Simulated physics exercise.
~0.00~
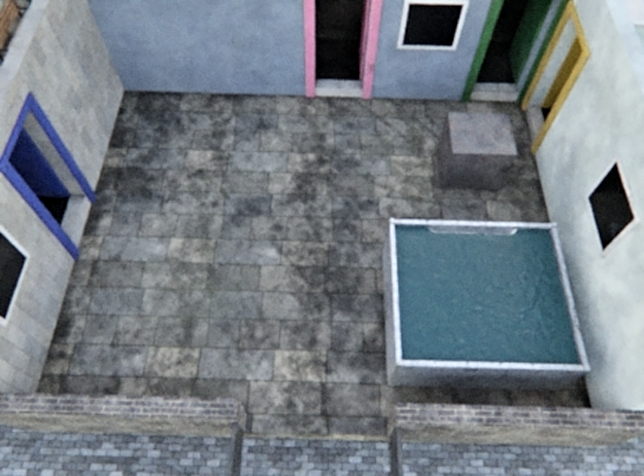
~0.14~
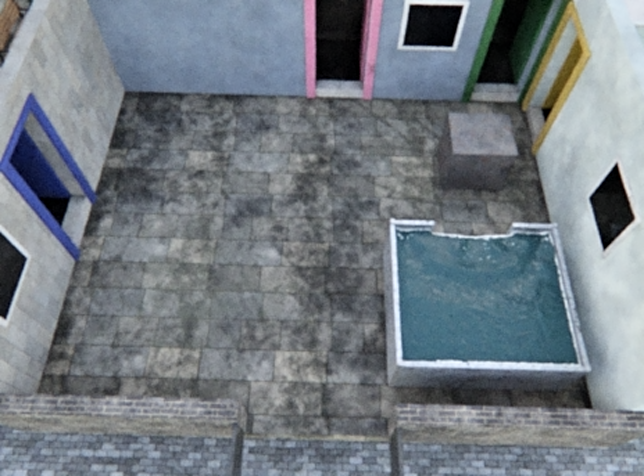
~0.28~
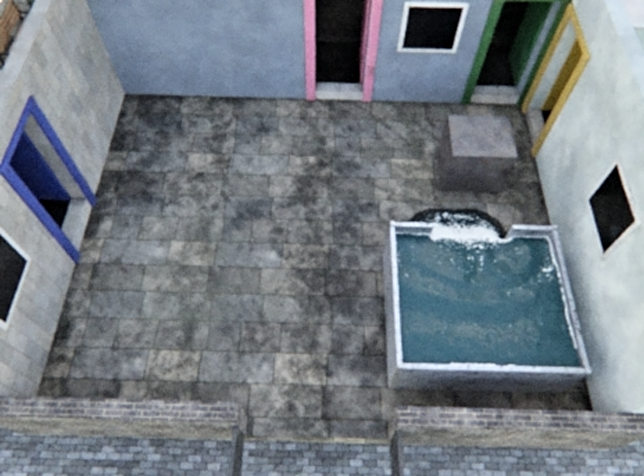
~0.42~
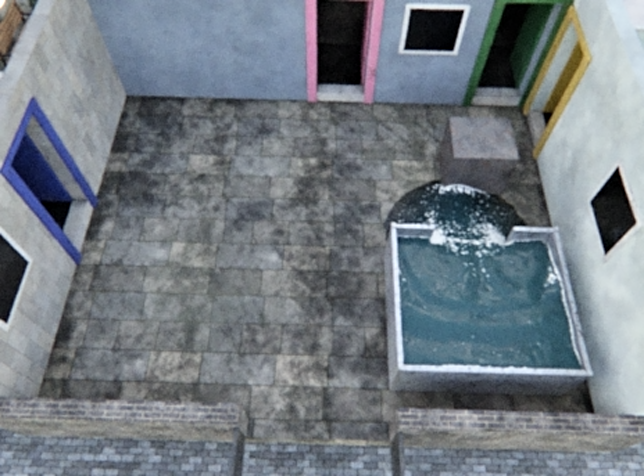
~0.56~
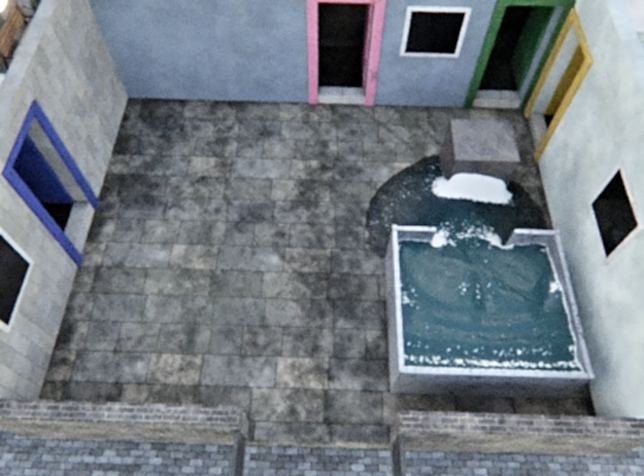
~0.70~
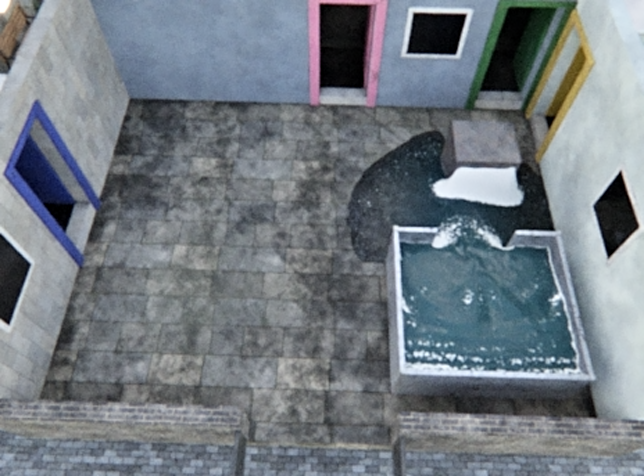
Water pours through a gap in the tank's far side and spreads around the grey block.
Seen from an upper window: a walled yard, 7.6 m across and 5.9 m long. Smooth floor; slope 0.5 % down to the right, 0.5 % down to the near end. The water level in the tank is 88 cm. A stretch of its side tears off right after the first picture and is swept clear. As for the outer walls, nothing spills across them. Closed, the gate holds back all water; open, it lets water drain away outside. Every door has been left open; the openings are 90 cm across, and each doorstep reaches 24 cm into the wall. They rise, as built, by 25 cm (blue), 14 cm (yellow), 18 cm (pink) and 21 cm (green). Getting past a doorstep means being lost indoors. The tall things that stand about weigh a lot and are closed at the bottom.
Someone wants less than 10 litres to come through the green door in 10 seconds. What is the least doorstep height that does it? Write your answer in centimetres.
It needs to be around 26 cm high.
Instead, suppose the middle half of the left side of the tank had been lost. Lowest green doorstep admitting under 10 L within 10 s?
That way, roughly 11.0 cm.
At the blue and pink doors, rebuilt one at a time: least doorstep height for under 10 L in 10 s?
Roughly 8.0 cm for the blue door and roughly 23 cm for the pink door.
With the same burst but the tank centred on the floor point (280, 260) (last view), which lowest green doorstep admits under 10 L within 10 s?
A height near 19 cm.
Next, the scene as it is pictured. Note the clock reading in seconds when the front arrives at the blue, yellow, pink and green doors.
For blue it's 3.8 s, for yellow 1.0 s, for pink 1.2 s, and for green 1.5 s.
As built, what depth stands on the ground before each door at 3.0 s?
Lab note, depth in cm: Blue 0; yellow 9; pink 21; green 24.
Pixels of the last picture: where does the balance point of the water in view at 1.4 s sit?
The balance point sits at roughly (463, 277).
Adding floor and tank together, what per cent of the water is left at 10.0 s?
Around 94 per cent of the water.
After 1.4 s water covers 25 % of the floor, deepest (58 cm) near (463, 207); it has not reached the green door.
After 3.0 s water covers 50 % of the floor, deepest (37 cm) near (596, 419); 24 cm at the green door, 26 litres in over its 21 cm doorstep.
After 10.0 s water covers 95 % of the floor, deepest (18 cm) near (36, 414); 9 cm at the green door, 35 litres in over its 21 cm doorstep.
At the green door as built, the water arrived by 1.5 s and peaked near 28 cm at 2.4 s.
Run again over the same 10 s with other heights there, 21 litres in over 23 cm, 0 litres over 31.5 cm. The limit of 10 litres is kept from about 26 cm up.
